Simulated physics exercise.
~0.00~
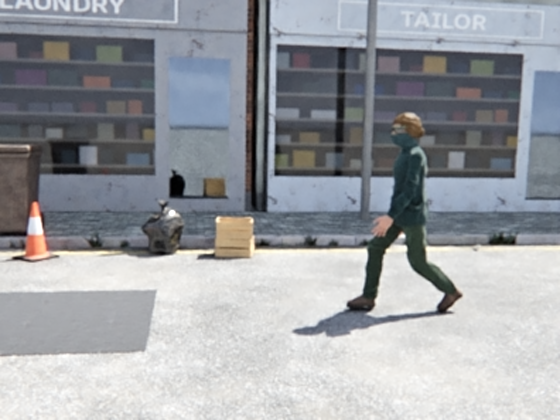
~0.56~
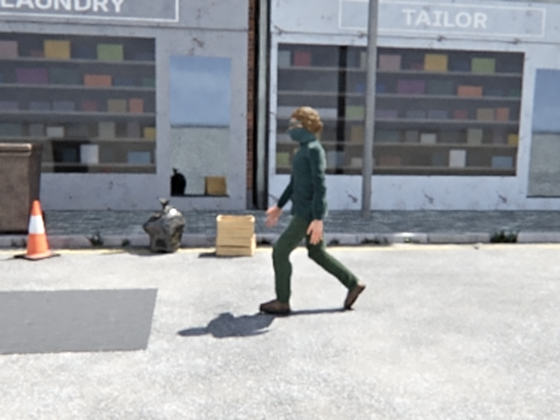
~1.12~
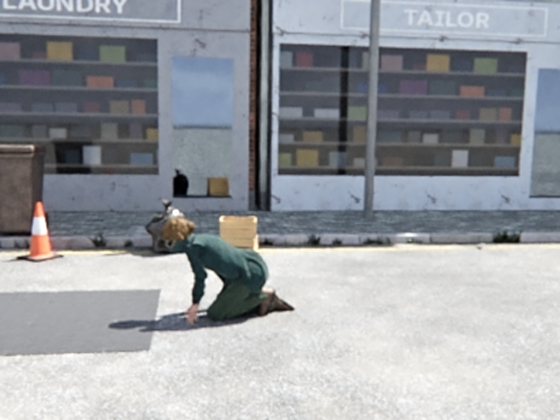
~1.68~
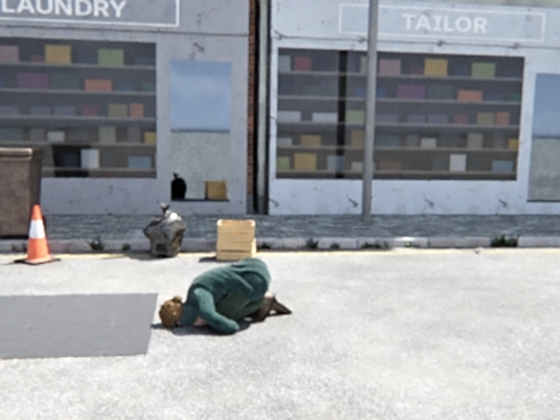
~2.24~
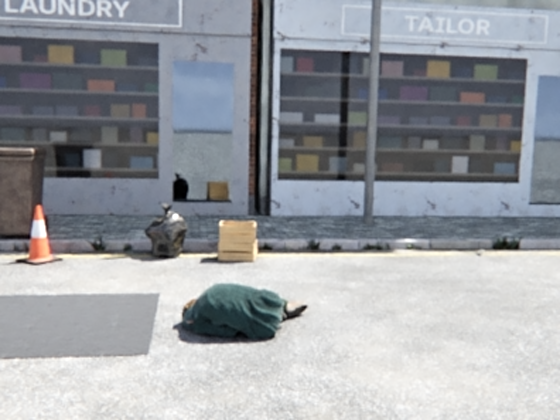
A person strides left, drops to their knees and crumples just short of the dark mat.
